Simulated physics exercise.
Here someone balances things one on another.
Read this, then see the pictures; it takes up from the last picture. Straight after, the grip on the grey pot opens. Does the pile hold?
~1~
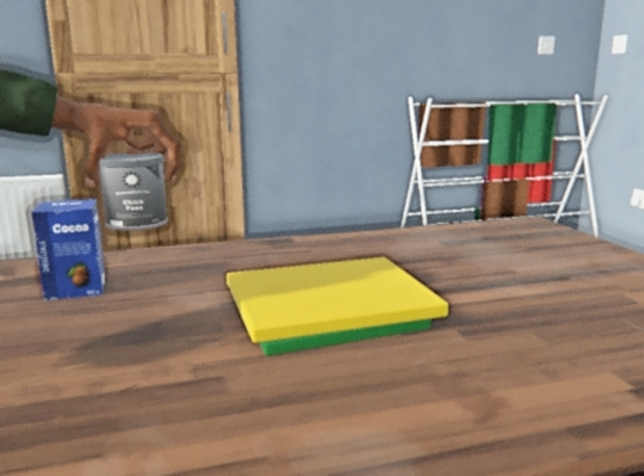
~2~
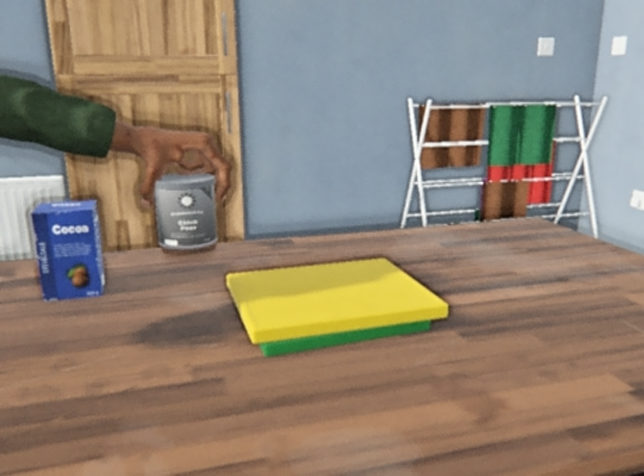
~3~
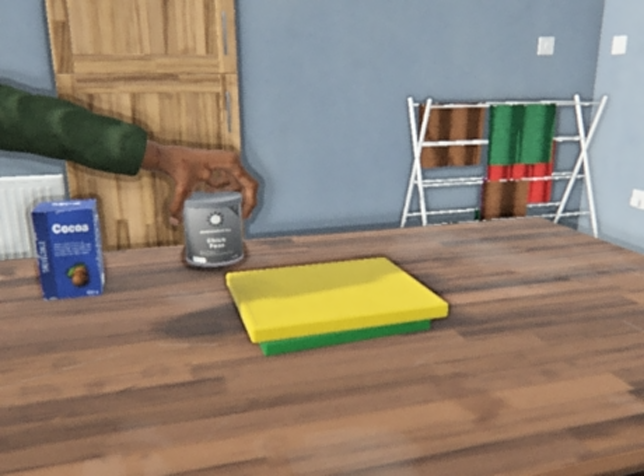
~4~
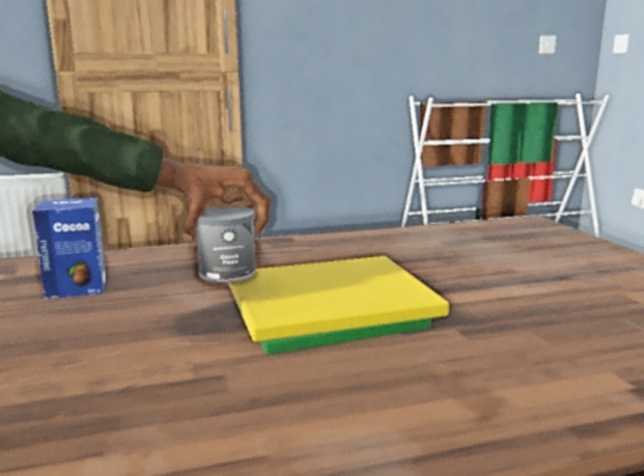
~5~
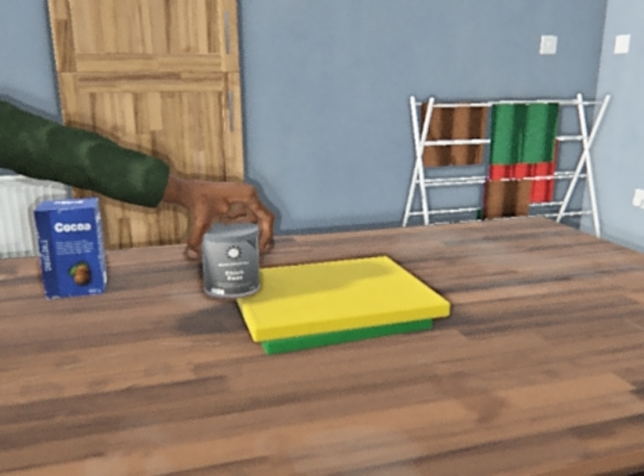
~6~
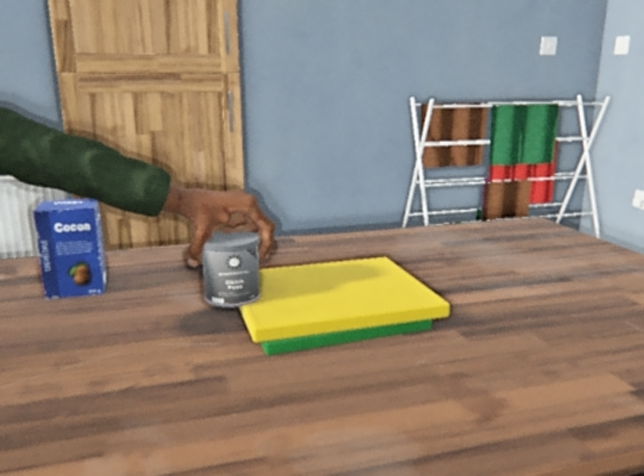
Not safe.
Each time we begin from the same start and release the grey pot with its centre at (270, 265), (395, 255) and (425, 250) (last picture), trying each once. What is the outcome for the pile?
For the first case the pile survives; for the second, it survives; for the third, it falls over.
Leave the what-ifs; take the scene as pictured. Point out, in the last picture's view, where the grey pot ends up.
It ends up close to (162, 305).
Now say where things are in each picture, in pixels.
The first frame shows still above its spot; grey pot (134, 191); yellow tray (330, 293).
The second frame shows still above its spot; grey pot (186, 210).
The third frame shows still above its spot; grey pot (214, 228); blue carton (71, 248).
The fourth frame shows still above its spot; grey pot (227, 243); yellow tray (330, 292).
The fifth frame shows still above its spot; grey pot (231, 259).
The sixth frame shows set down, still held; grey pot (231, 268); blue carton (73, 247).
Then, 0.30 s on from there, grey pot turned 43° from how it was put near (211, 283).
Then, 0.50 s on from there, grey pot now fallen.
Then, 2.00 s on from there, nothing new.
In the end, fallen, grey pot; the other 3 unmoved. At the end, from the last picture's camera, grey pot near (161, 305). The pile gives way.
